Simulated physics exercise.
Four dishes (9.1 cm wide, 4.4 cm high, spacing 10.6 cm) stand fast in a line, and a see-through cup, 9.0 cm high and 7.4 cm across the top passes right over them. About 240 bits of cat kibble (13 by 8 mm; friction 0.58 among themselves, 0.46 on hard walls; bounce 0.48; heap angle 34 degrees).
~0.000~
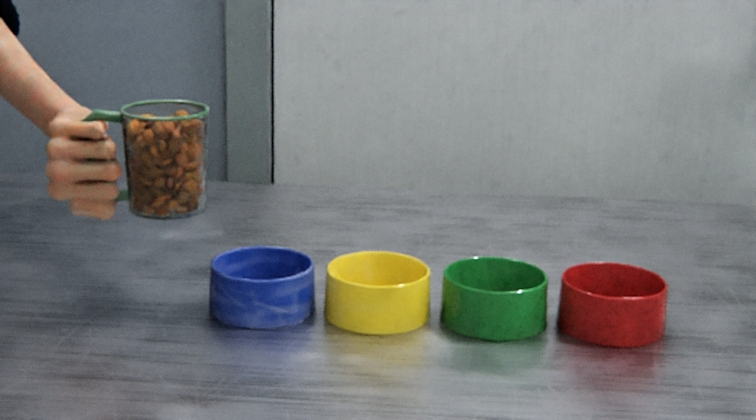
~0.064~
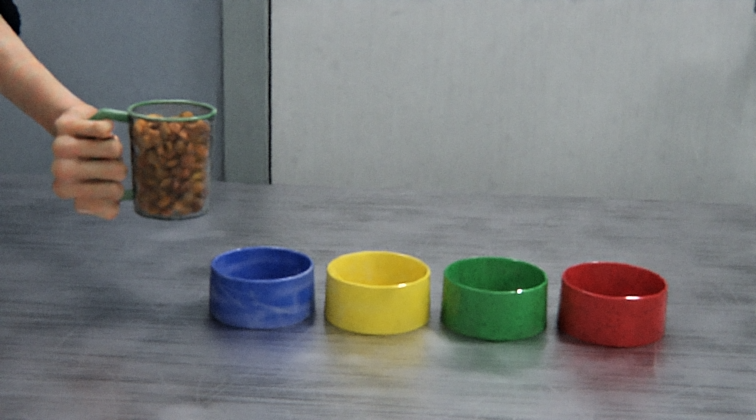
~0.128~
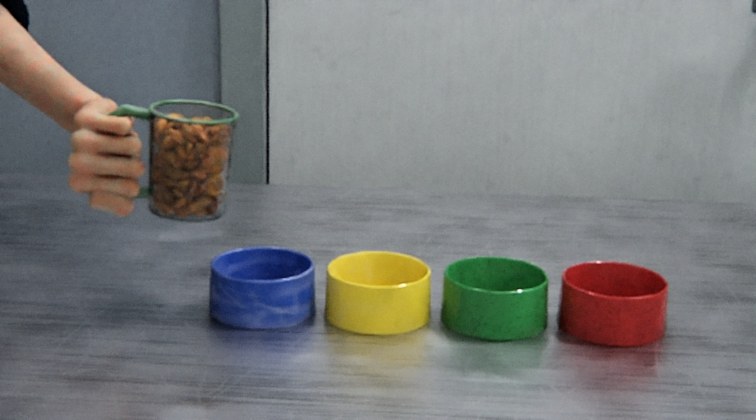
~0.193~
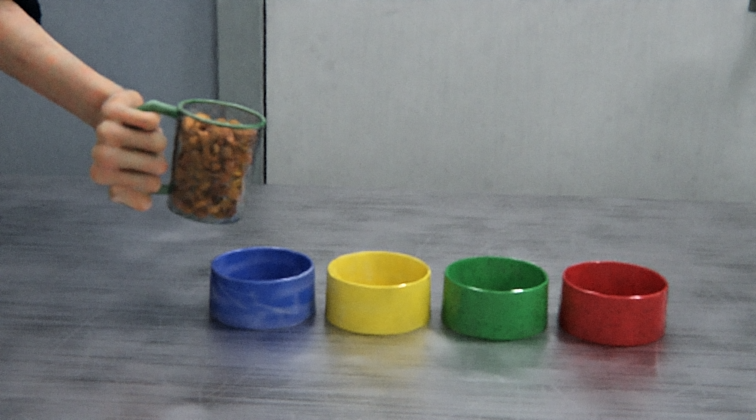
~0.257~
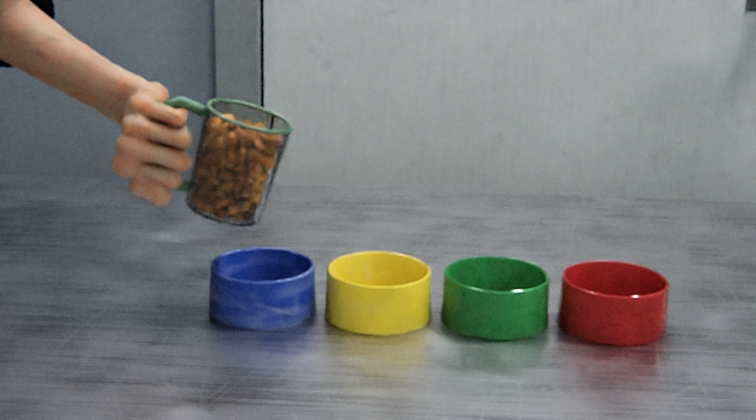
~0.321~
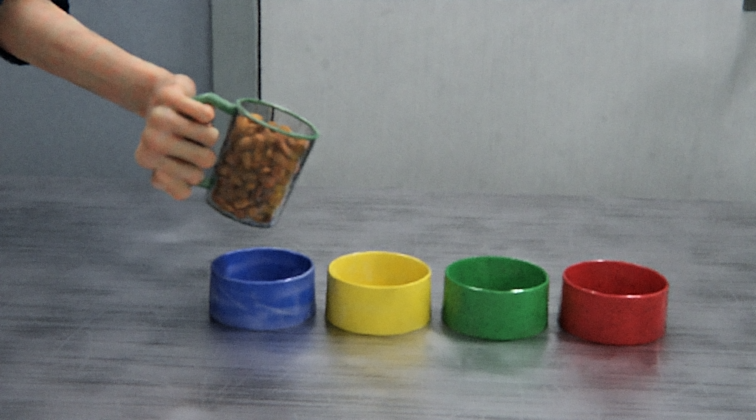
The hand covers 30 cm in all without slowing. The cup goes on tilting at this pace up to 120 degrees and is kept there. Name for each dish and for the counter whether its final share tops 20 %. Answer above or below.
Red above, blue below, green below, yellow below, counter above.
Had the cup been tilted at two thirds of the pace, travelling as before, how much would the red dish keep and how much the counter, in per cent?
In that case red 50; counter 40.
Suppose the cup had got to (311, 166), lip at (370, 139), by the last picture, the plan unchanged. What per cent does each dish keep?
Red 50; blue 0; green 10; yellow 0.
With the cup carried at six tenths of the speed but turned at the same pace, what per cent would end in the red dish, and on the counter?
In that case red 40; counter 30.
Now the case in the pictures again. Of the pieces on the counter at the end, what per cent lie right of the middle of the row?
About 100 per cent.
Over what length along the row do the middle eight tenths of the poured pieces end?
Some 9 cm.
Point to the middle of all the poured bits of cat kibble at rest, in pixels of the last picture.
Near (582, 312).
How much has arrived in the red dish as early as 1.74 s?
Near 45 per cent so far.
After 0.89 s, tilt 68 degrees; cup holds 100 %.
Then, at 1.27 s, tilt 99 degrees; cup holds 80 %, red 15 %.
Then, at 1.74 s, tilt 120 degrees; cup holds 20 %, red 45 %, green 5 %.
At rest (2.6 s), red 50 %, blue 0 %, green 5 %, yellow 0 %, counter 40 %.
